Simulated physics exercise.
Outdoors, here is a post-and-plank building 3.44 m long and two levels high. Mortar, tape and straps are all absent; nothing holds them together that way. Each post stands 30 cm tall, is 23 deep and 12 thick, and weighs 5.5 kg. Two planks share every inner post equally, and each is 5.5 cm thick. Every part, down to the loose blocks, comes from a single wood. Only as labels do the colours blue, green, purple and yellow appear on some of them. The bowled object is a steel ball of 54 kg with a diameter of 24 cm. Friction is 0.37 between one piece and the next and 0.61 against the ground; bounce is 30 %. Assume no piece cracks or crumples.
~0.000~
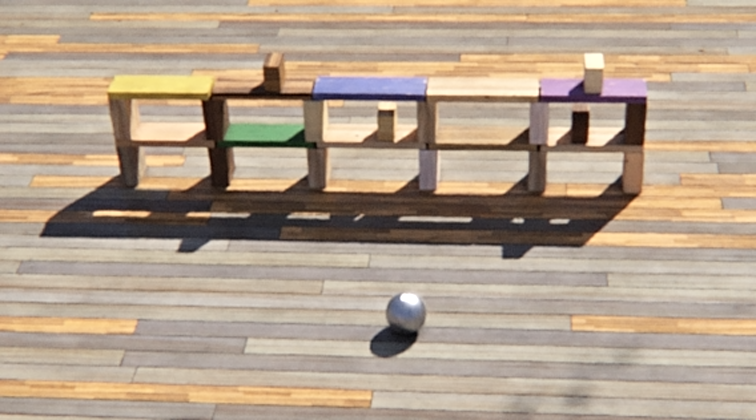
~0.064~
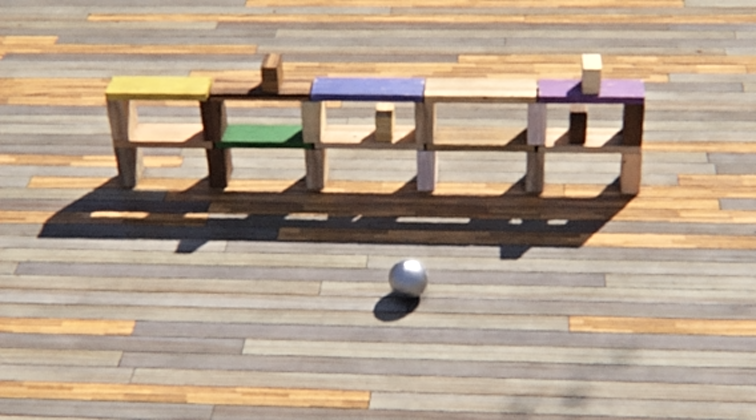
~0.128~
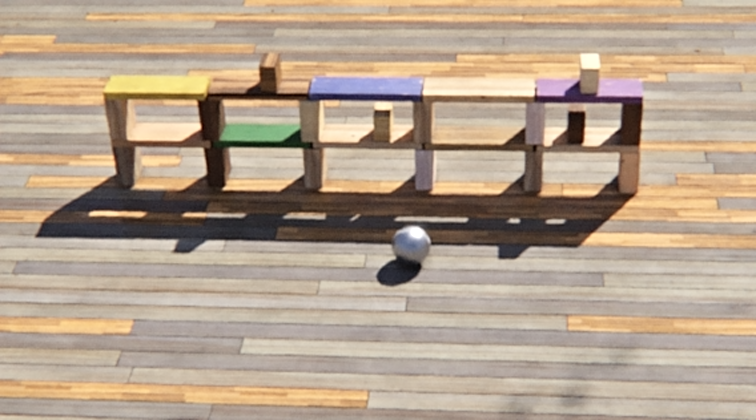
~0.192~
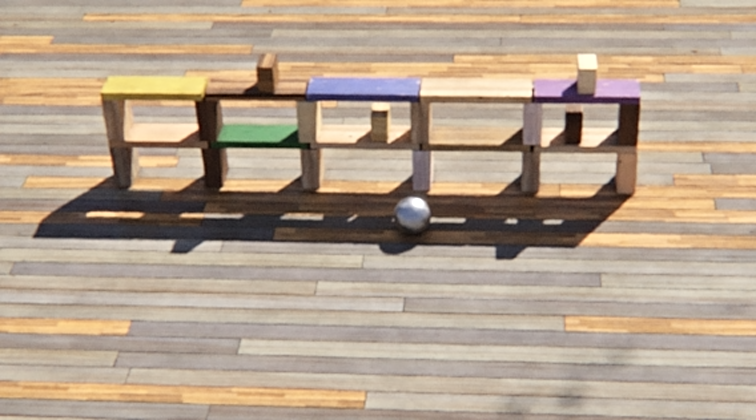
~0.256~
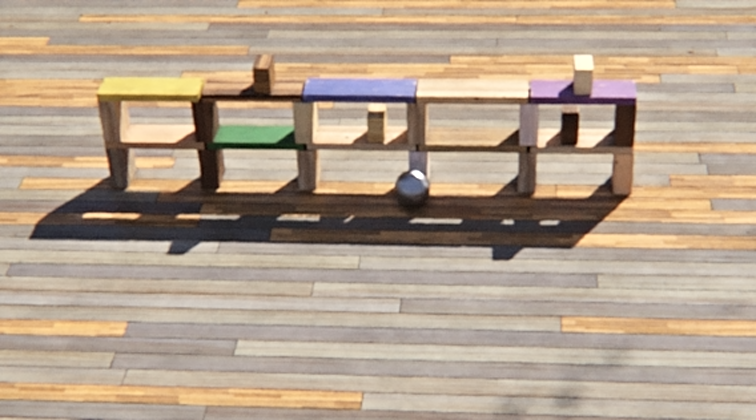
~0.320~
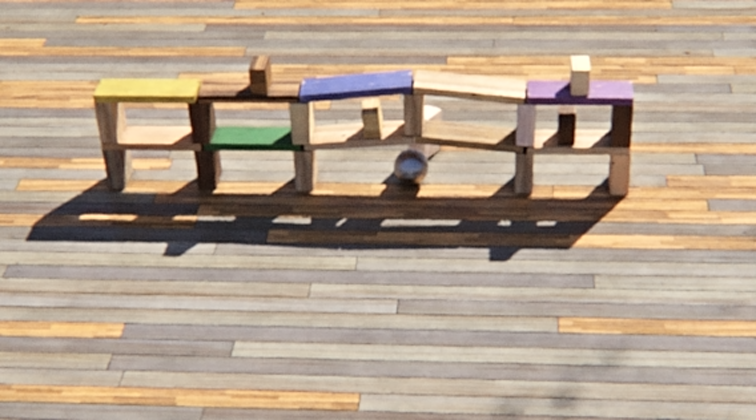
The clip shows a metal ball rolling across a plank floor toward a long two-level structure of wooden posts and planks, then striking a lower post near the middle, knocking it out of place as the planks above tilt slightly.
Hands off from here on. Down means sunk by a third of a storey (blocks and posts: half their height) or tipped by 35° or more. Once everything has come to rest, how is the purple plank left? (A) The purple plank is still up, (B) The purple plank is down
The purple plank is still up (A).
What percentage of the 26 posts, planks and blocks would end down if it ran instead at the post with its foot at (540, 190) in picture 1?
Result if so: 30 per cent.
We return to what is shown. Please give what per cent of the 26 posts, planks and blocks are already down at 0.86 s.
25 per cent.
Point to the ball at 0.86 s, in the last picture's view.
Roughly at (425, 32).
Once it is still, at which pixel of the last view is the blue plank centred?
It ends up centred close to (360, 123).
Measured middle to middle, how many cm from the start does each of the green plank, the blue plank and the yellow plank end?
Green 0 cm, blue 40 cm, yellow 0 cm.
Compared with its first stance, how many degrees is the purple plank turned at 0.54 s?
Rotation: Approx. 0°.
After 0.54 s, ball still moving; 4 of the 26 pieces down; purple plank unmoved; blue plank leaning 7°.
After 0.86 s, ball still moving; 7 of the 26 pieces down; purple plank shifted 28 mm; blue plank leaning 40°, 17 cm lower.
At rest (1.7 s), ball rolling away; 7 of the 26 pieces down; purple plank shifted 35 mm; blue plank leaning 26°, 33 cm lower; green plank unmoved. As the last picture would show them, middles, purple plank near (585, 93), blue plank near (360, 123).
